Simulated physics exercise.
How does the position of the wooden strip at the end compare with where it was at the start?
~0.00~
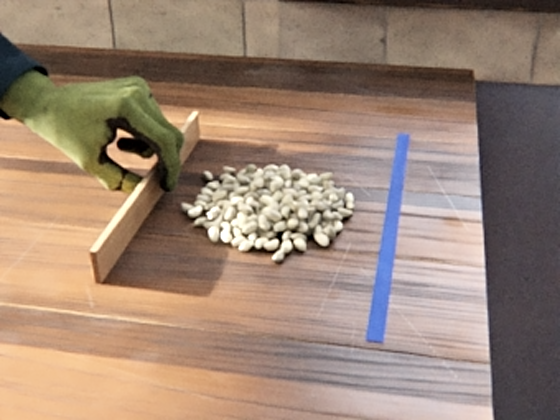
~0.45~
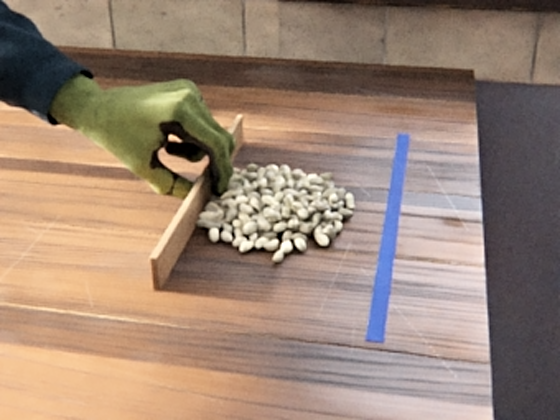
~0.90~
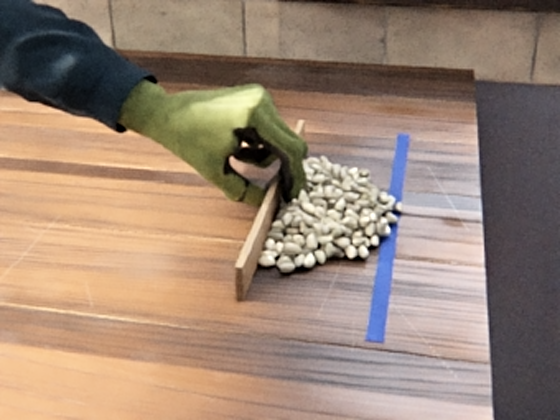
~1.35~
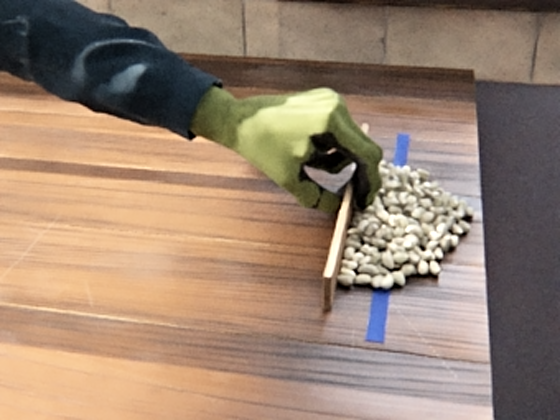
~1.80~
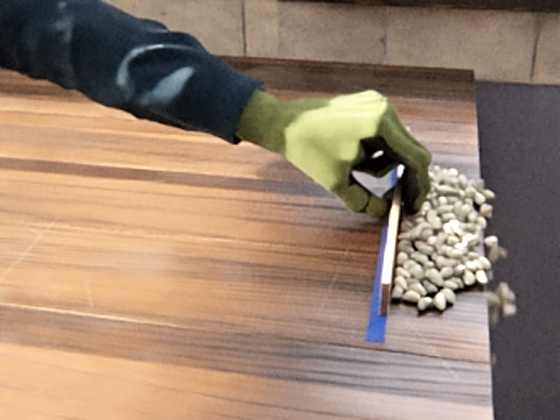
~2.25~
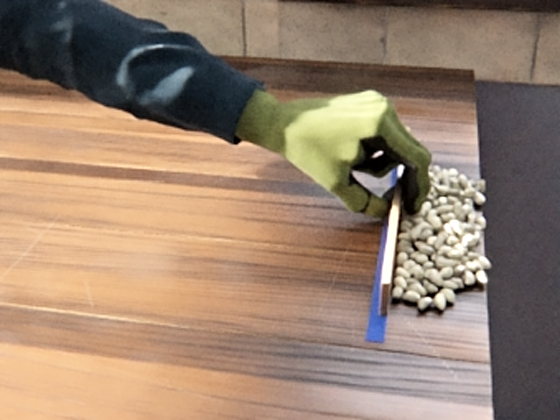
At the start the strip stands to the left of the pile, well away from the blue tape. At the end it is farther right, standing upright at the tape.
A gloved hand slides a wood strip to blue tape, pushing some beans off the table.
